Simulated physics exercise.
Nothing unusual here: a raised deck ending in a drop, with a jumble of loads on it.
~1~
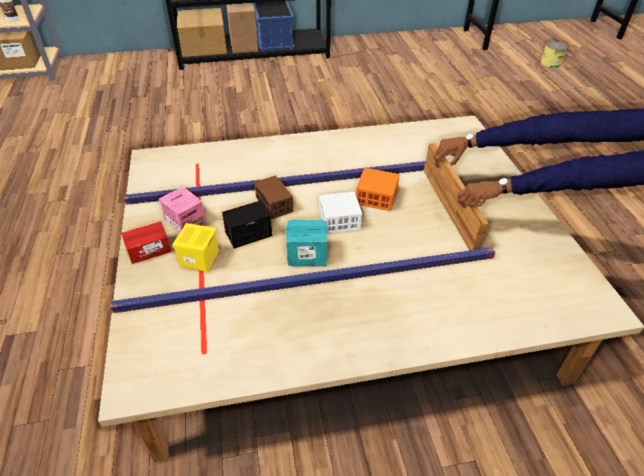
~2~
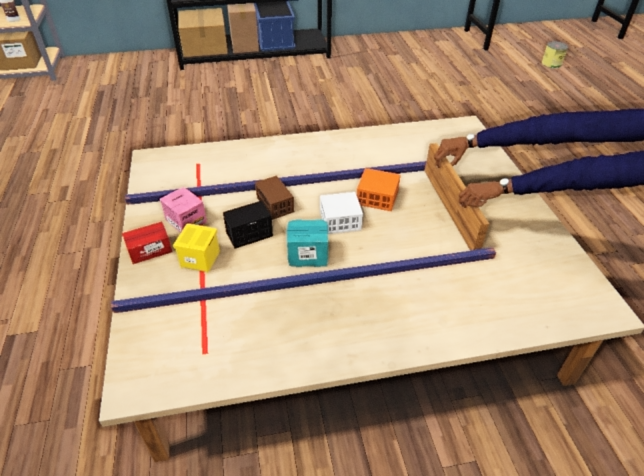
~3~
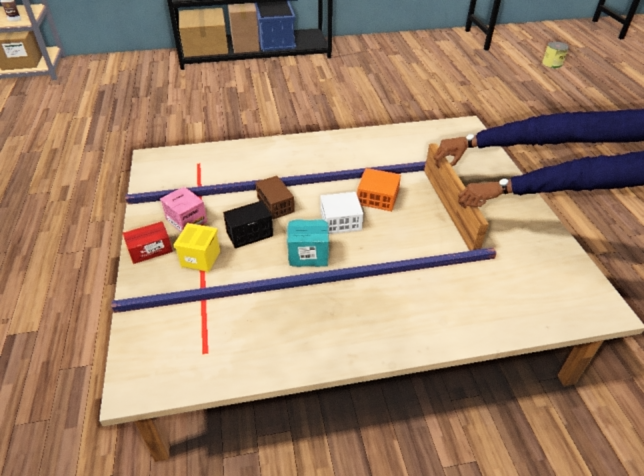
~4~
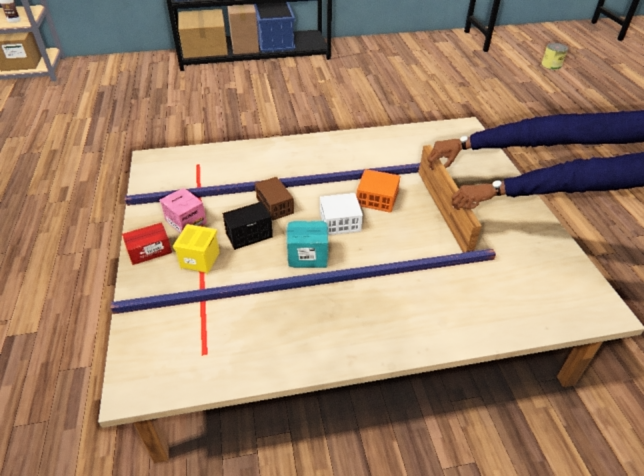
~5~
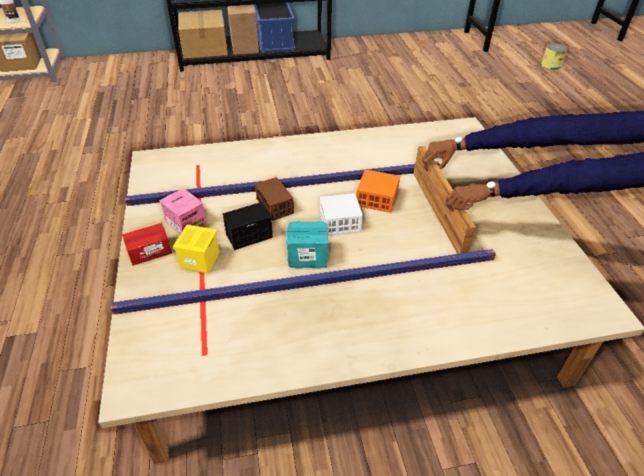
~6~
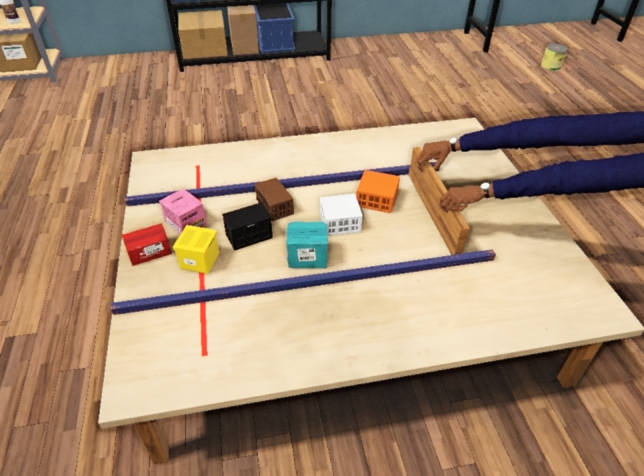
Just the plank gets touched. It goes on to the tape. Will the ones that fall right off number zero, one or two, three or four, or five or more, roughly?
The tally of falls will come to a mere one or two.
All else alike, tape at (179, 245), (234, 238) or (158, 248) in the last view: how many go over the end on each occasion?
Result per try: 3; 0; 5.
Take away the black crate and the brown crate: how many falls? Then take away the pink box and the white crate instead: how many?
You'd get 0 in the first case and 0 in the second one.
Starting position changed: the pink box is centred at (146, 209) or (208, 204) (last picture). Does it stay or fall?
Taking the two places in order, it ends up down and then ends up down.
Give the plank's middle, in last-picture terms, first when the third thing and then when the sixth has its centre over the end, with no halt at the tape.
The first one at (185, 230), the next at (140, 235).
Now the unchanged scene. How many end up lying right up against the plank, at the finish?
The number is 3.
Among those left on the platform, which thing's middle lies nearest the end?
That would be the black crate.
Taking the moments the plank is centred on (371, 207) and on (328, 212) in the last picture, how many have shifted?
Tally: 2; 3.
Early on, none off yet; red parcel at rest near (147, 244); pink box at rest near (183, 213); yellow tote at rest near (198, 250).
Finally, the number that fall off is one or two; lost, pink box and red parcel.
